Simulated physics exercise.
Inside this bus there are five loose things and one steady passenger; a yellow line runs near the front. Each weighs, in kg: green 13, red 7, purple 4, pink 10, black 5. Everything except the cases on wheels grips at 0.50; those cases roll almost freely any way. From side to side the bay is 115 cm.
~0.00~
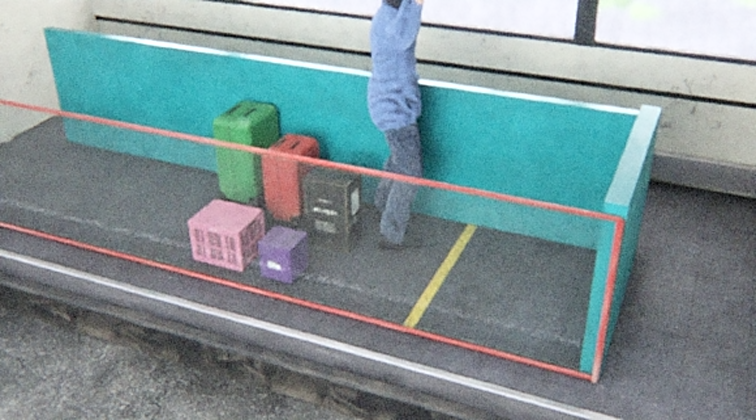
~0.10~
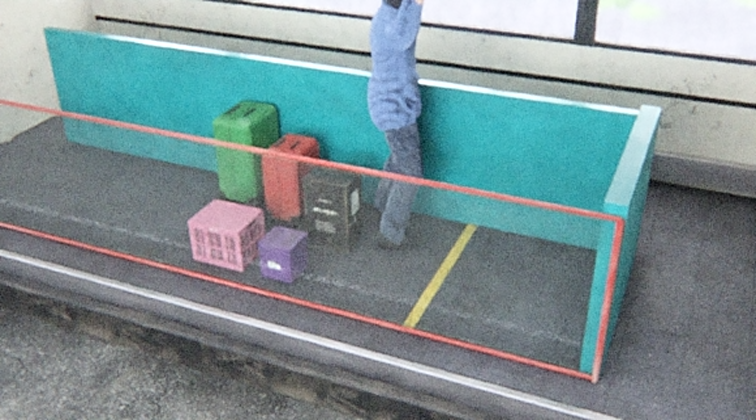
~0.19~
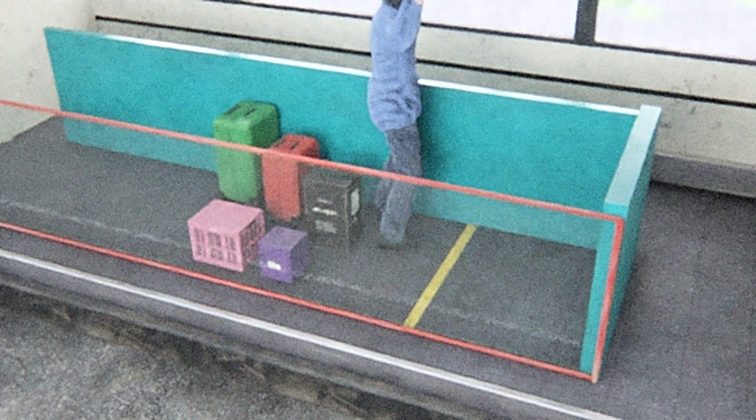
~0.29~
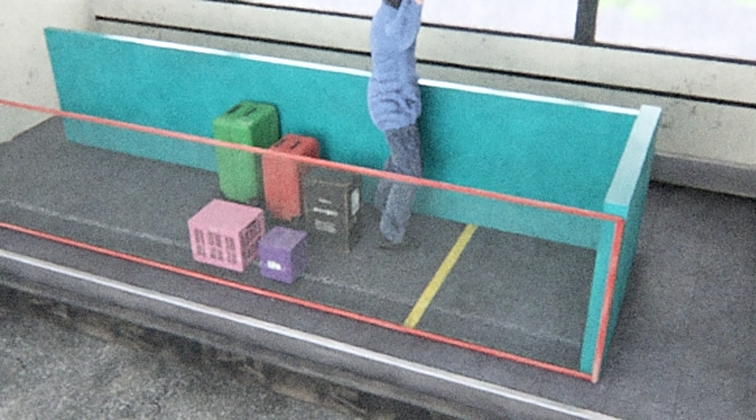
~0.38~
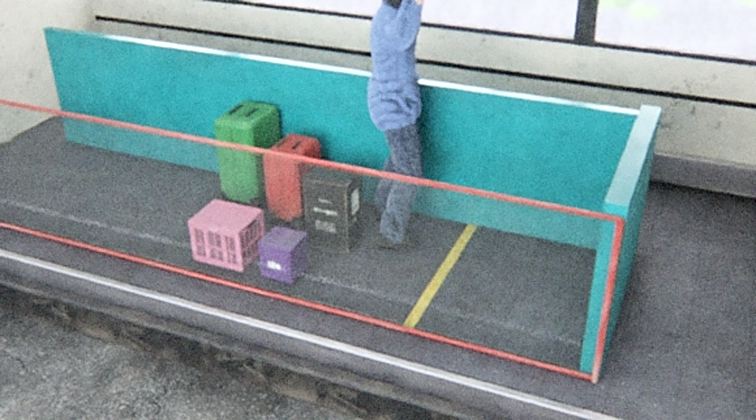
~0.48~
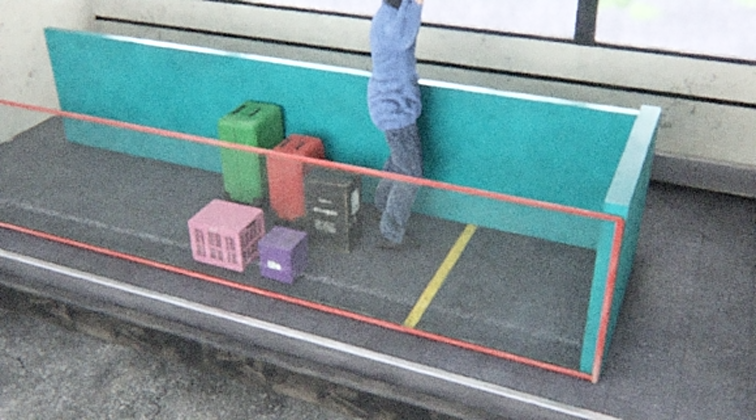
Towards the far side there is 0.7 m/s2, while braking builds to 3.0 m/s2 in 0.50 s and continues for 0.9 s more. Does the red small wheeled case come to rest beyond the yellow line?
No.
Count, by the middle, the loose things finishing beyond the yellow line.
The answer is 0 of them.
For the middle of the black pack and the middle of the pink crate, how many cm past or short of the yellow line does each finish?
Black pack: 50 cm short; pink crate: 120 cm short.
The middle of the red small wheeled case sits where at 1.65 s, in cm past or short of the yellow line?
Some 70 cm short of it.
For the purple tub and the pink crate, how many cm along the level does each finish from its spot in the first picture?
The purple tub finishes 0 off, while the pink crate finishes 0 off.
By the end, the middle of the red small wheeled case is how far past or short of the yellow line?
Some 70 cm short of it.
After 0.75 s the red small wheeled case is 93 cm short of the yellow line, tilted 0°, near (320, 182) in the last picture's view; the pink crate 125 cm short of the yellow line, tilted 0°.
After 1.15 s the red small wheeled case is 71 cm short of the yellow line, tilted 0°, near (359, 182) in the last picture's view; the pink crate 125 cm short of the yellow line, tilted 0°.
After 1.65 s the red small wheeled case is 69 cm short of the yellow line, tilted 0°, near (359, 184) in the last picture's view.
When all is still (2.2 s), green big wheeled case stops short of the yellow line; red small wheeled case stops short of the yellow line; purple tub stops short of the yellow line; pink crate stops short of the yellow line; black pack stops short of the yellow line.
